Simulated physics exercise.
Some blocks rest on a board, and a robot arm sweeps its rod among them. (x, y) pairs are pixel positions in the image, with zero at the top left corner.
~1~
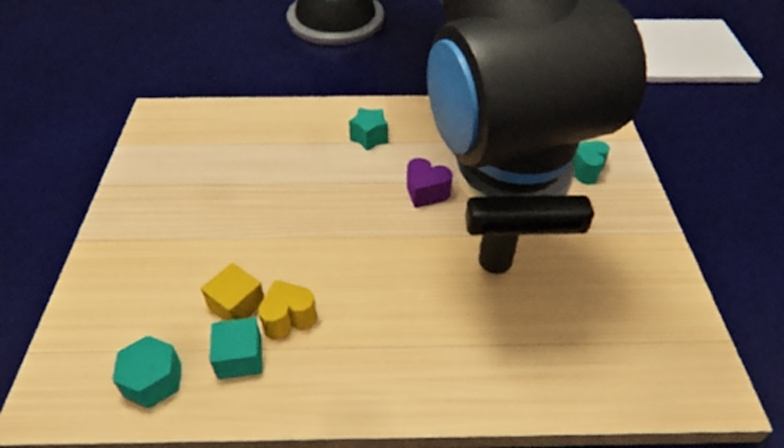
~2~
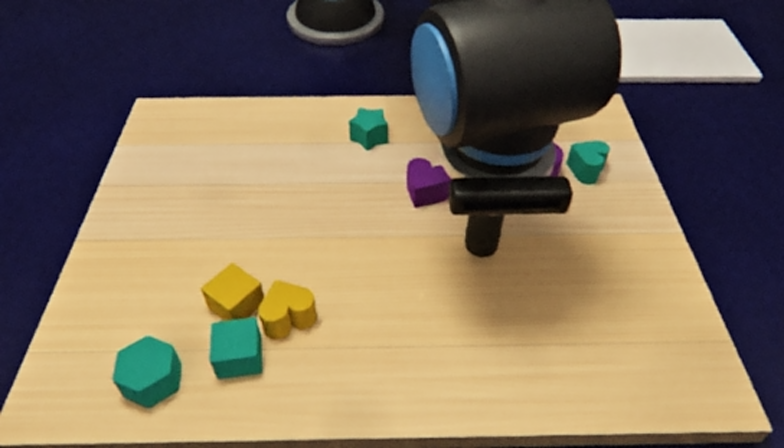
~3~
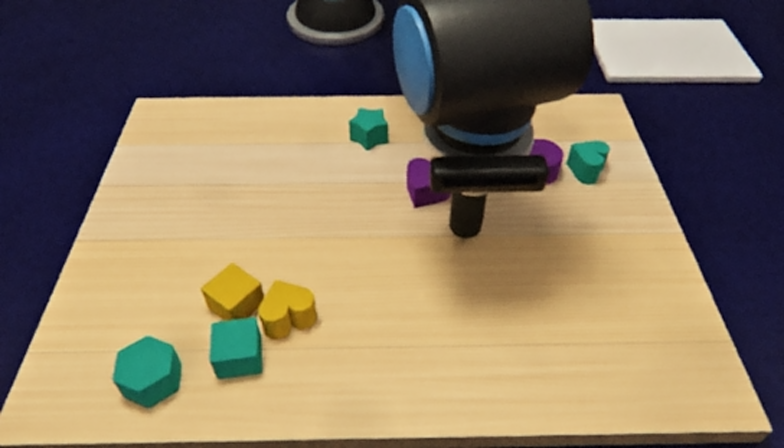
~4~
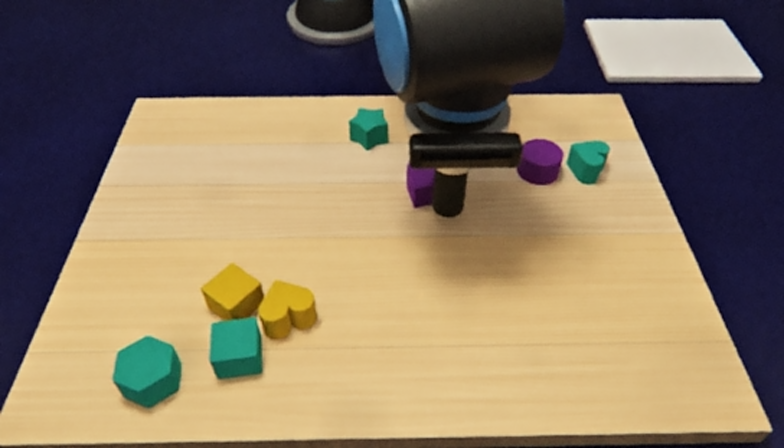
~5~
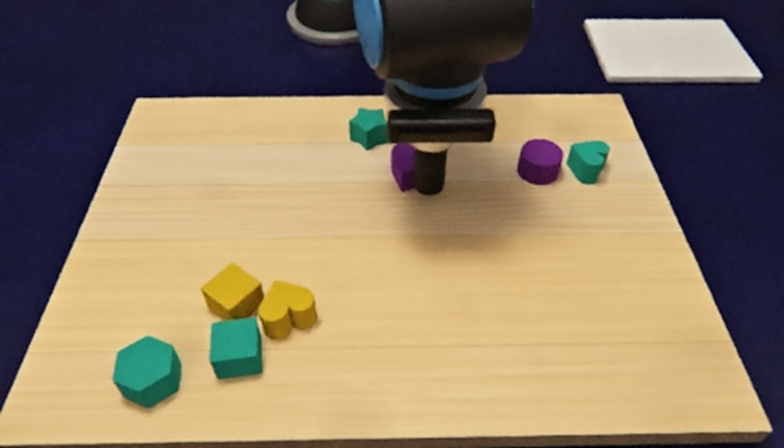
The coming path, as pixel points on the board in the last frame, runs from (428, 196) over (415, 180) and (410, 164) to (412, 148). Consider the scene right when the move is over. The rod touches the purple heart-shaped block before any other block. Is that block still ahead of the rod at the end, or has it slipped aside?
At that point it is off to one side or behind.
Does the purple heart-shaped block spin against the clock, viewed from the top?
Short answer: Yes.
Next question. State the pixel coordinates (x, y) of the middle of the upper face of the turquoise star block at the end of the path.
Somewhere near (357, 108).
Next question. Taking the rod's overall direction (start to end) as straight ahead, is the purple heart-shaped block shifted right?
In short: No.
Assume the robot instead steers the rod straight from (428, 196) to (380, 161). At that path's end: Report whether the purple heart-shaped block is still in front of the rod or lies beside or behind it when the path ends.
The purple heart-shaped block stays in front.
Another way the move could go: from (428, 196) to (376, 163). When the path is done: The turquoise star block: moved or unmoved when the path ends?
The turquoise star block is moved.
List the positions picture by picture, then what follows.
Lower end of the rod at (495, 262), tops of blocks, turquoise star block at (369, 118), purple heart-shaped block at (427, 172), in the first picture.
Rod at (481, 246), blocks as before, in the second picture.
Rod at (465, 227), blocks as before, in the third picture.
Rod at (448, 207), blocks as before, in the fourth picture.
Rod at (429, 186), turquoise star block at (369, 118), purple heart-shaped block at (412, 157), in the fifth picture.
What follows on the original path. Halfway along, rod at (411, 162); purple heart-shaped block at (392, 135), turned 15° anticlockwise.
At the end, rod at (412, 138); turquoise star block at (357, 108); purple heart-shaped block at (384, 121), turned 50° anticlockwise.
